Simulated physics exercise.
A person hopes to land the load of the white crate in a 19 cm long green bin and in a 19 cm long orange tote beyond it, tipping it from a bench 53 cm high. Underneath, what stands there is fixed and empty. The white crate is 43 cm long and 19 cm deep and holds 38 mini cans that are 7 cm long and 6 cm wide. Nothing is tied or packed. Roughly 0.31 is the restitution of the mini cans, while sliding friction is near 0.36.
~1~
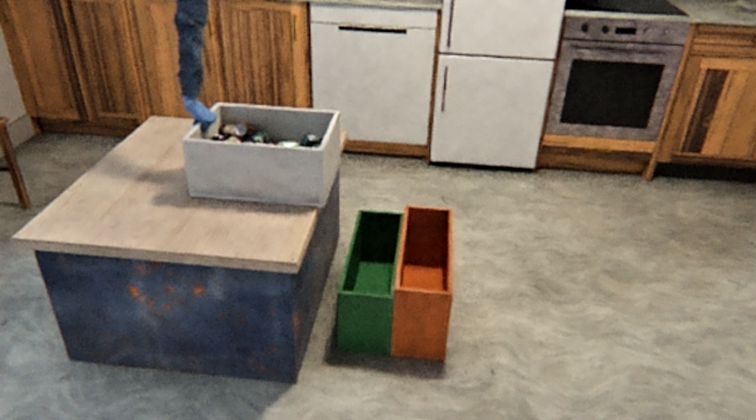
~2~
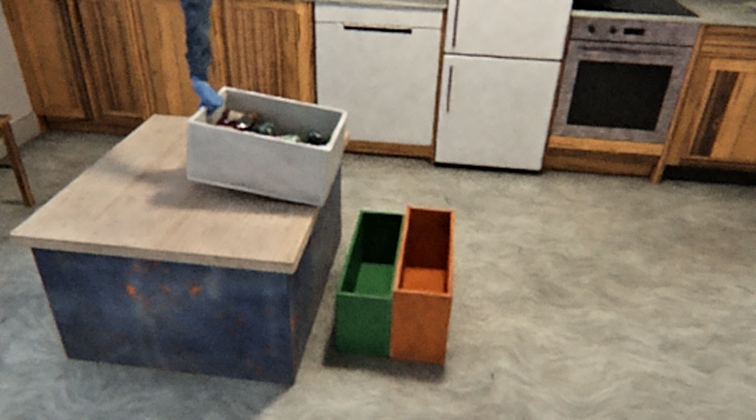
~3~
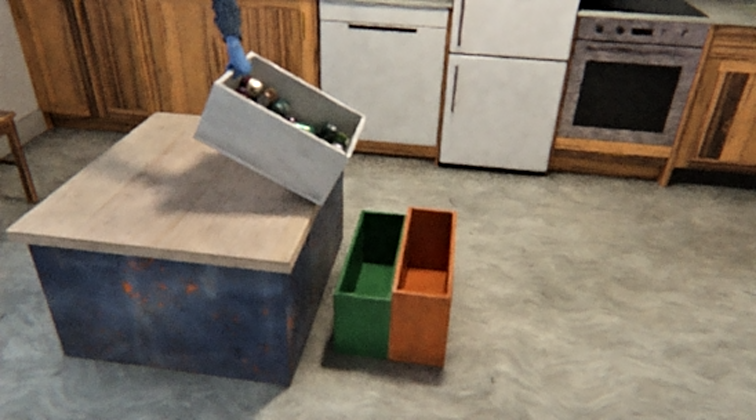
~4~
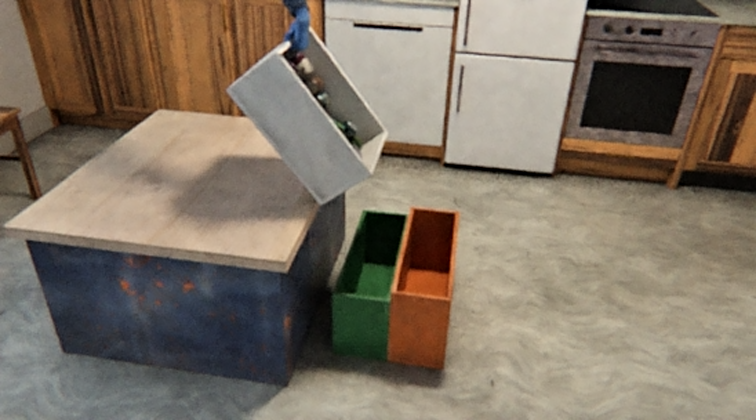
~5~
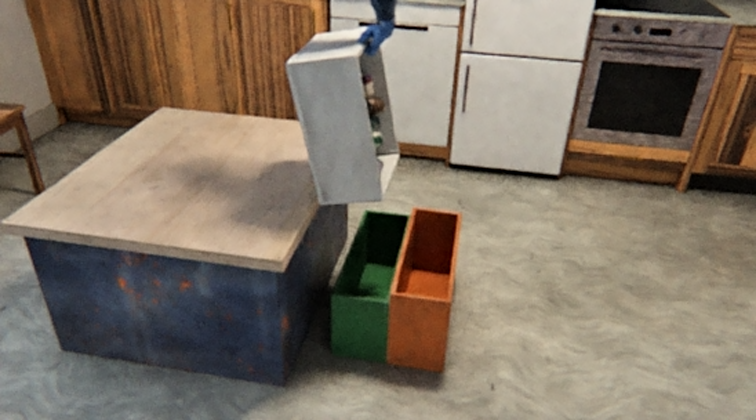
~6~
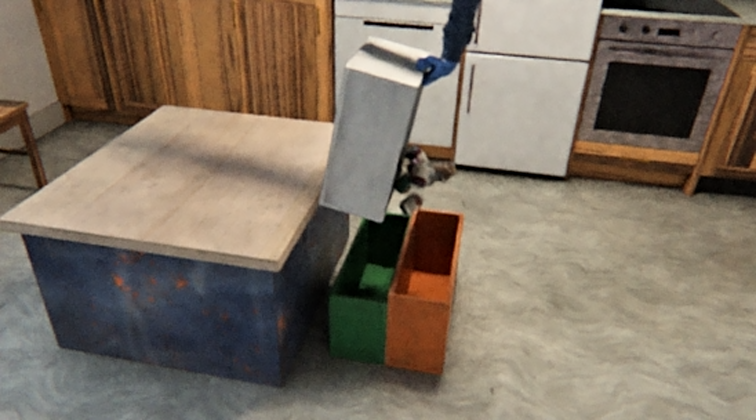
At the start, a white crate of small cans sits on a wooden-topped bench beside a green bin and an orange tote, a blue-gloved hand at its far left edge. The hand lifts that side, tilting the crate rightward until it stands steeply on end. It then tips past upright, and several cans drop out above the containers.
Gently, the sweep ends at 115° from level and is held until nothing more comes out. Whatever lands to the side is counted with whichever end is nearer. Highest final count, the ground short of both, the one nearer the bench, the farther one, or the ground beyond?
It is second.
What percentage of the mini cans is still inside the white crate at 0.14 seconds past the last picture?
Reading: Approx. 70 %.
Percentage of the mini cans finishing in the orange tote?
Somewhere close to 75 per cent, I reckon.
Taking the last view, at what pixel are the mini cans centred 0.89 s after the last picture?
(436, 306).
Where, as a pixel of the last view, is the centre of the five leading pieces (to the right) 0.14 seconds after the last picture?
(459, 263).
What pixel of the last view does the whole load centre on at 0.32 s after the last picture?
At about (429, 222).
Then, 0.14 s after the last picture, tilt 111°; 27 still in the white crate, 4 in the orange tote and 7 in the air.
Then, 0.32 s after the last picture, tilt 115°; 12 still in the white crate, 7 in the orange tote, 2 on the ground beyond the orange tote and 17 in the air.
Then, 0.57 s after the last picture, tilt 115°; 3 still in the white crate, 21 in the orange tote, 8 on the ground beyond the orange tote and 6 in the air.
Outcome (0.89 s after the last picture), 28 in the orange tote and 10 on the ground beyond the orange tote.
